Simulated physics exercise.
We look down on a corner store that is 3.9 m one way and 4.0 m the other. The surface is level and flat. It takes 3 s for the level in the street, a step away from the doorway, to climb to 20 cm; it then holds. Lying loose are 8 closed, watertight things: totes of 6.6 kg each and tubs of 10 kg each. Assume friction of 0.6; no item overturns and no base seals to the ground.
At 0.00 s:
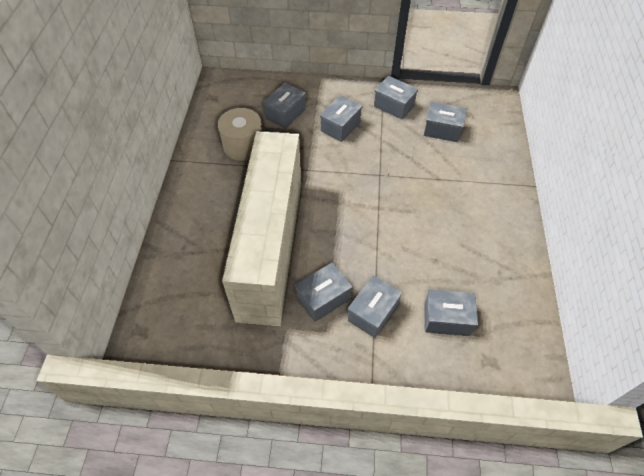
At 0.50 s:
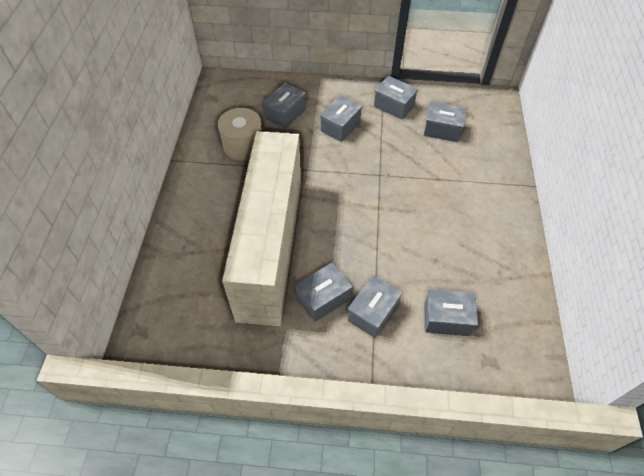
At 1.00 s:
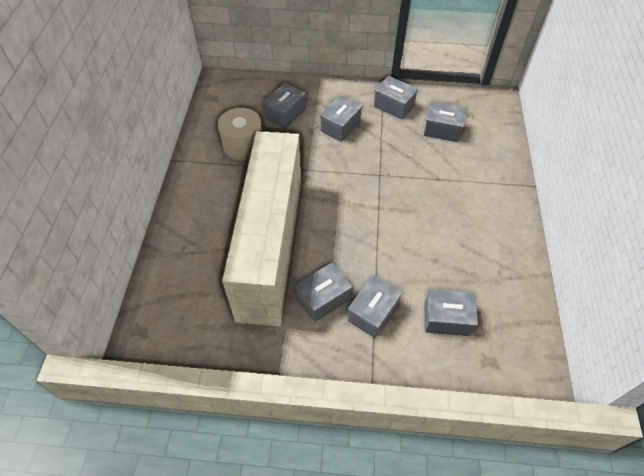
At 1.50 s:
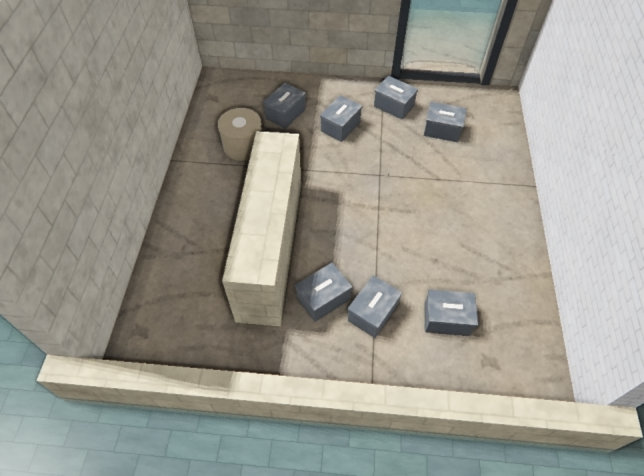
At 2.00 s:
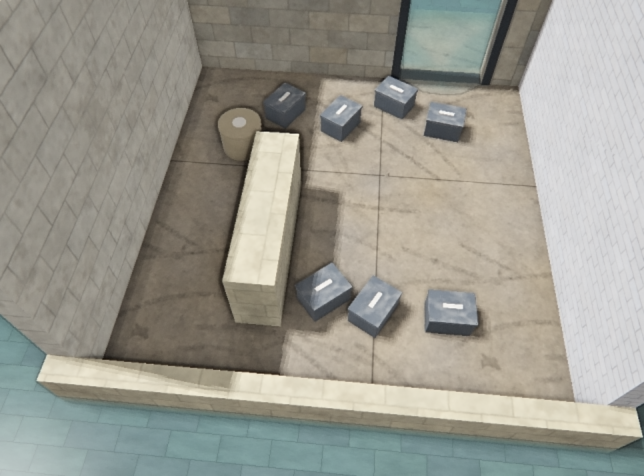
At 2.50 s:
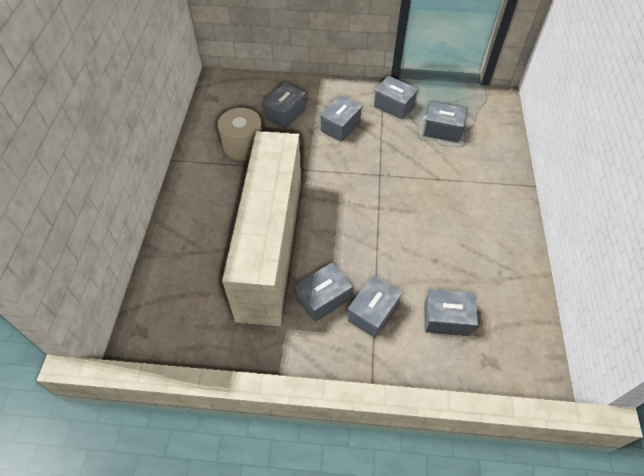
In this clip, bluish water covers the paving outside a walled, tiled room viewed from above and deepens beyond the doorway, then begins wetting the floor near the upper-right box, while the scattered grey boxes stay still.
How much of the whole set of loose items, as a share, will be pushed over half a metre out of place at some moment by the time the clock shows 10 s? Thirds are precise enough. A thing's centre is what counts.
Going by this, the fraction will be in the middle third.
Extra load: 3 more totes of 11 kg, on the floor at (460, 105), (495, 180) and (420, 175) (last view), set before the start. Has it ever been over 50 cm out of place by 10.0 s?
The first one tops the mark, the next tops the mark, and the last tops the mark.
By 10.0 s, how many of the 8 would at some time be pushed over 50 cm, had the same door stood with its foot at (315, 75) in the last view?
In that case the number is 6.
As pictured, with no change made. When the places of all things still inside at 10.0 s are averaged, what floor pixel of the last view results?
(299, 209).
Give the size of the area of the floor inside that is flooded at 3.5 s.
At that time the wet patch spans about 3.0 m2.
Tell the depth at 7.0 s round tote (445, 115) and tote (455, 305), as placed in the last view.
9 and 10 cm.
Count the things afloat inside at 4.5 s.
0.
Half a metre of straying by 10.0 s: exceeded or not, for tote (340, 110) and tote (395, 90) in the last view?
Result, in order: Stayed within / stayed within.
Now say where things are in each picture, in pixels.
In the first frame, a tote at (447, 114), on the bottom; a tote at (397, 89), on the bottom; 0.0 m2 under water; 0 of 8 have shifted.
In the second frame, a tote at (447, 114), on the bottom; a tote at (397, 89) rests on the ground; 0.0 m2 under water; 0 of 8 have shifted.
In the third frame, a tote at (447, 114) rests on the ground; a tote at (397, 89) rests on the ground; 0.0 m2 under water; 0 of 8 have shifted.
In the fourth frame, a tote at (447, 114), on the bottom; a tote at (397, 89), on the bottom; 0.0 m2 under water; 0 of 8 have shifted.
In the fifth frame, a tote at (447, 114) rests on the ground; a tote at (397, 89), on the bottom; 0.1 m2 under water; 0 of 8 have shifted.
In the sixth frame, a tote at (447, 114), on the bottom; a tote at (397, 89), on the bottom; 0.6 m2 under water; 0 of 8 have shifted.
After 3.5 s 1 of 8 are over 50 cm from their spots; 0 afloat.
After 4.5 s 1 of 8 are over 50 cm from their spots; 0 afloat.
After 7.0 s 2 of 8 are over 50 cm from their spots; 4 afloat.
After 10.0 s 4 of 8 are over 50 cm from their spots, and 4 have been at some point; 3 afloat.
